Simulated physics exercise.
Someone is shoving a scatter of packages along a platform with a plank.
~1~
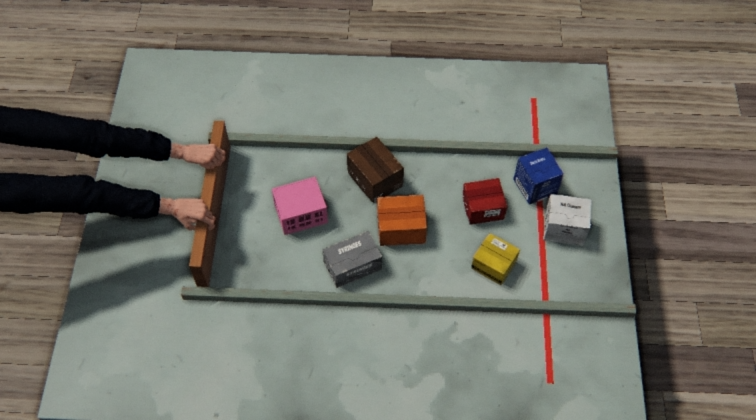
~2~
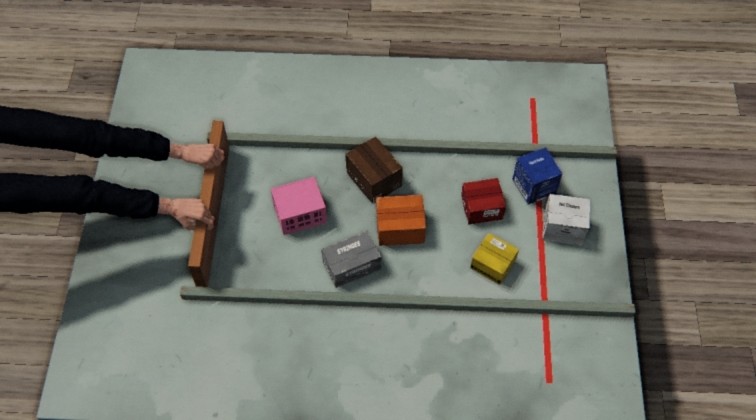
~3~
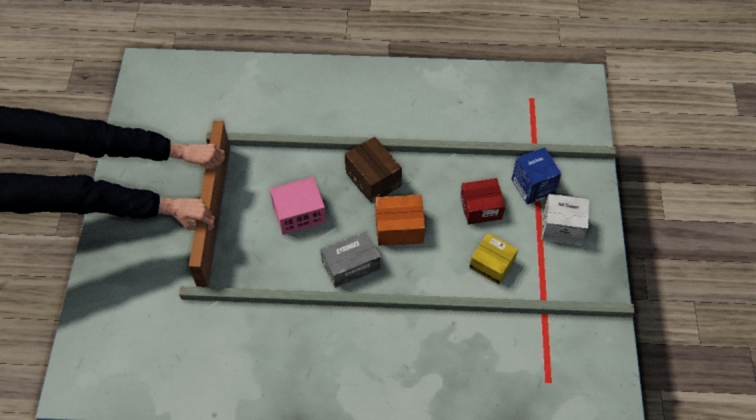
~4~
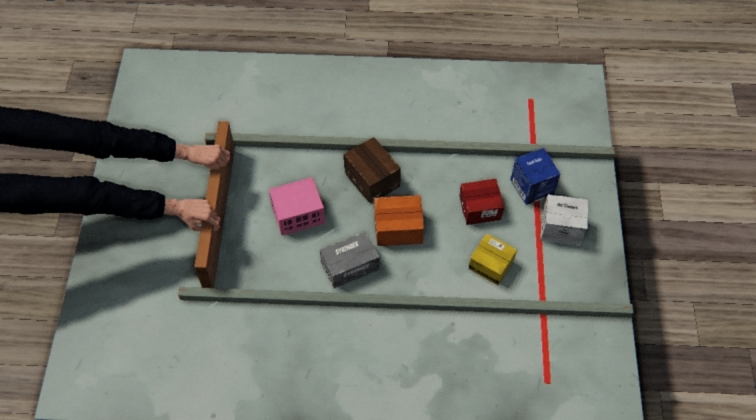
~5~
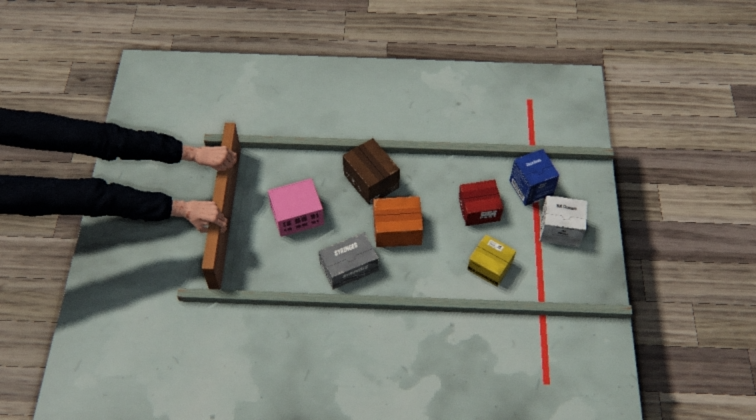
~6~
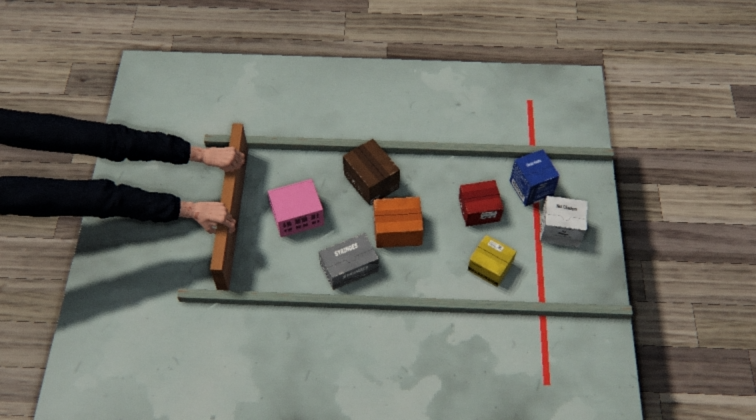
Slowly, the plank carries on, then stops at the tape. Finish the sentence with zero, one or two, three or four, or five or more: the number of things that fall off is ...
The number of things that fall off is one or two.
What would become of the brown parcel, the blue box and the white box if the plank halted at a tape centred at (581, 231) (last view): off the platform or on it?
Here's how it goes: The brown parcel is still up there, the blue box ends up down, and the white box ends up down.
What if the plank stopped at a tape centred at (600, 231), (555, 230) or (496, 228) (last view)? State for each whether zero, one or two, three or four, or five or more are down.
Taking the places in the order asked: At least five, then either one or two, then not one.
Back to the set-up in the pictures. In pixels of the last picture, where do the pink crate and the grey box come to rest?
First (562, 226), then (568, 281).
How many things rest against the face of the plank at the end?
The answer is 3.
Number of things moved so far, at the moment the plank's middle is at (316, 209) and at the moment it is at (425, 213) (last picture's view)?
I make it 1 at the first spot and 7 at the other.
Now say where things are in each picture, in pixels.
In the first picture, white box (567, 220); blue box (538, 176); yellow parcel (495, 259); plank (211, 203); tape (541, 227).
In the second picture, blue box (537, 176); plank (210, 202).
In the third picture, yellow parcel (493, 259); red parcel (482, 201).
In the fourth picture, white box (564, 221); brown parcel (372, 171).
In the fifth picture, blue box (534, 178); grey box (349, 261).
In the sixth picture, white box (563, 222); blue box (534, 178); yellow parcel (492, 261); plank (231, 206); tape (538, 229).
Early on, none off yet; white box at rest near (563, 222); blue box at rest near (534, 178); yellow parcel at rest near (492, 261).
A while later, none off yet; white box at rest near (563, 222); blue box travelled a little near (544, 167); yellow parcel travelled a little near (510, 268).
Finally, the number that fall off is one or two; lost, white box.
